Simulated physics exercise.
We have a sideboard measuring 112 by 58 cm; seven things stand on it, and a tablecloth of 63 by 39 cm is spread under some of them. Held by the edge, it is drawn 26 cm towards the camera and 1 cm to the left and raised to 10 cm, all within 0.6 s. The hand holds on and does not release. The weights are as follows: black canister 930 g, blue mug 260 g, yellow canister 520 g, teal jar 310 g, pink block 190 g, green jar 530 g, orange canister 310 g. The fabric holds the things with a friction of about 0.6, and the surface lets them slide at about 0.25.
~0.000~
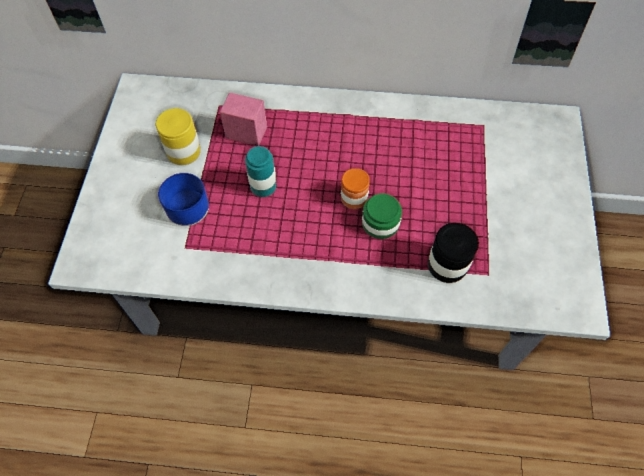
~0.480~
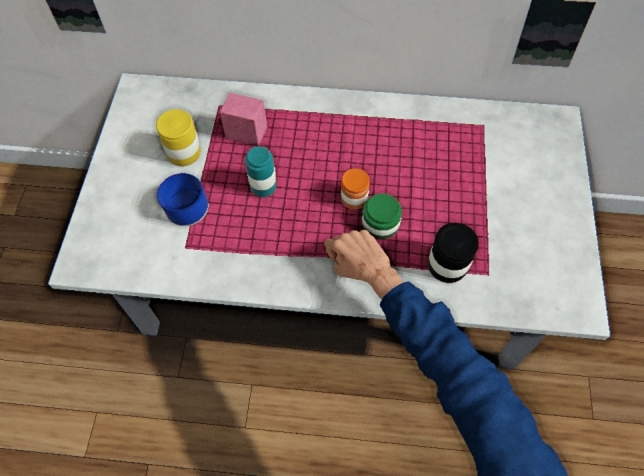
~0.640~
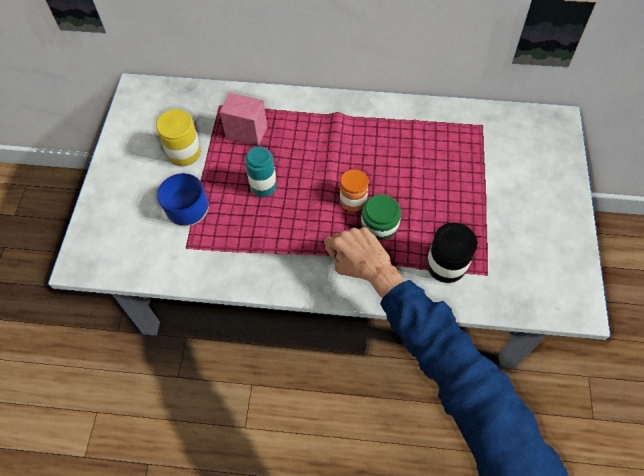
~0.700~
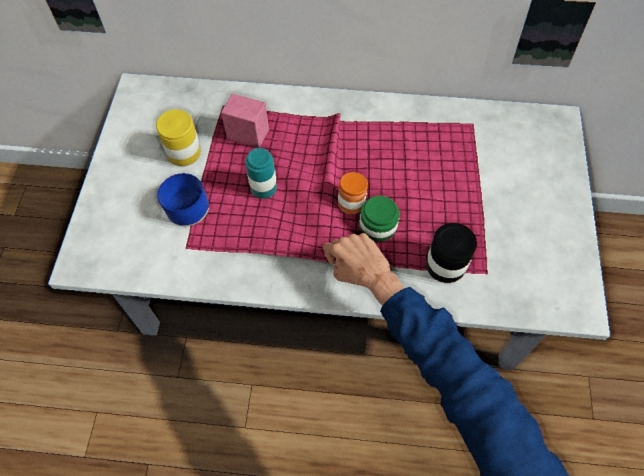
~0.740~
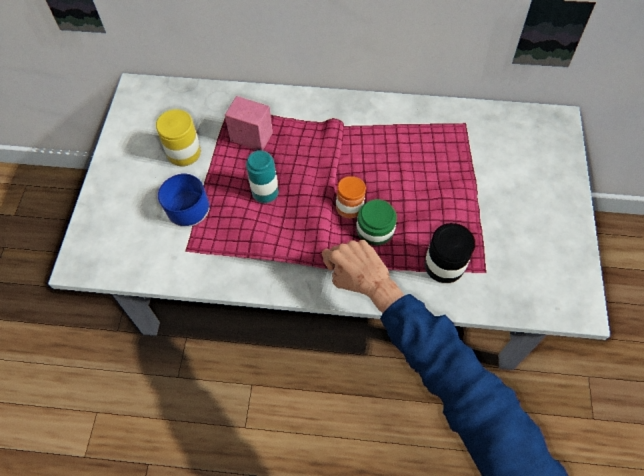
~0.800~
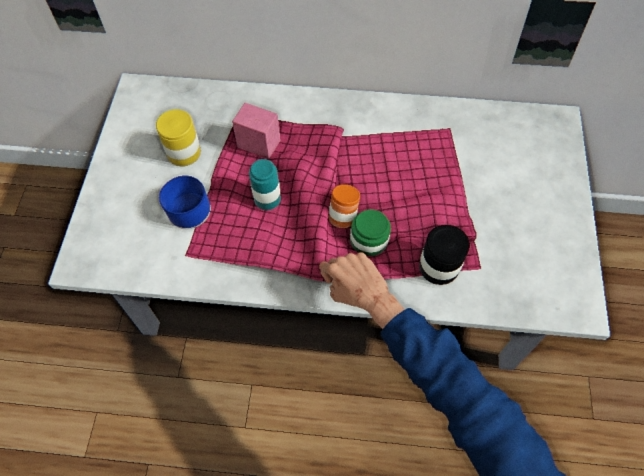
On a marble-topped sideboard, a hand grips the front edge of a red checked tablecloth and draws it slightly forward, bunching it into folds, while the green, orange, teal and black containers and pink block shift a little with it.
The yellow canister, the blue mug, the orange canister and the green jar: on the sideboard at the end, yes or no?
Yellow canister: Yes. Blue mug: Yes. Orange canister: No. Green jar: No.
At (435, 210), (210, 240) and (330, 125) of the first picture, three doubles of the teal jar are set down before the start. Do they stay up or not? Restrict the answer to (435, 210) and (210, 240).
First leaves the top, second leaves the top.
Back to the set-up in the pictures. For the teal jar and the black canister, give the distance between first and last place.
Both leave: The teal jar ends up over the edge, while the black canister ends up over the edge.
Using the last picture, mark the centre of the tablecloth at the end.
The middle ends up near pixel (272, 313).
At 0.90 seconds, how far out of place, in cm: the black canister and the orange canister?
For the black canister, 6 centimetres, and for the orange canister, 10 centimetres.
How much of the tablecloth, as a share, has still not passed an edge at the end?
Share within the edges: Approx. 25 %.
At 0.9 s, 100 % of the tablecloth is still over the top; green jar 12 cm off its start, orange canister lifted 7 cm, blue mug 2 cm off its start.
At 1.0 s, 90 % of the tablecloth is still over the top; green jar 19 cm off its start, orange canister lifted 5 cm, blue mug 4 cm off its start.
At 1.1 s, 70 % of the tablecloth is still over the top; green jar 27 cm off its start at (320, 314), orange canister 24 cm off its start at (308, 277), blue mug 4 cm off its start at (187, 209).
At 1.2 s, 55 % of the tablecloth is still over the top; green jar 30 cm off its start, orange canister 28 cm off its start, blue mug 4 cm off its start.
At 2.8 s, 25 % of the tablecloth is still over the top; orange canister over the edge, green jar over the edge, blue mug 4 cm off its start at (187, 209), yellow canister 0 cm off its start at (174, 123).
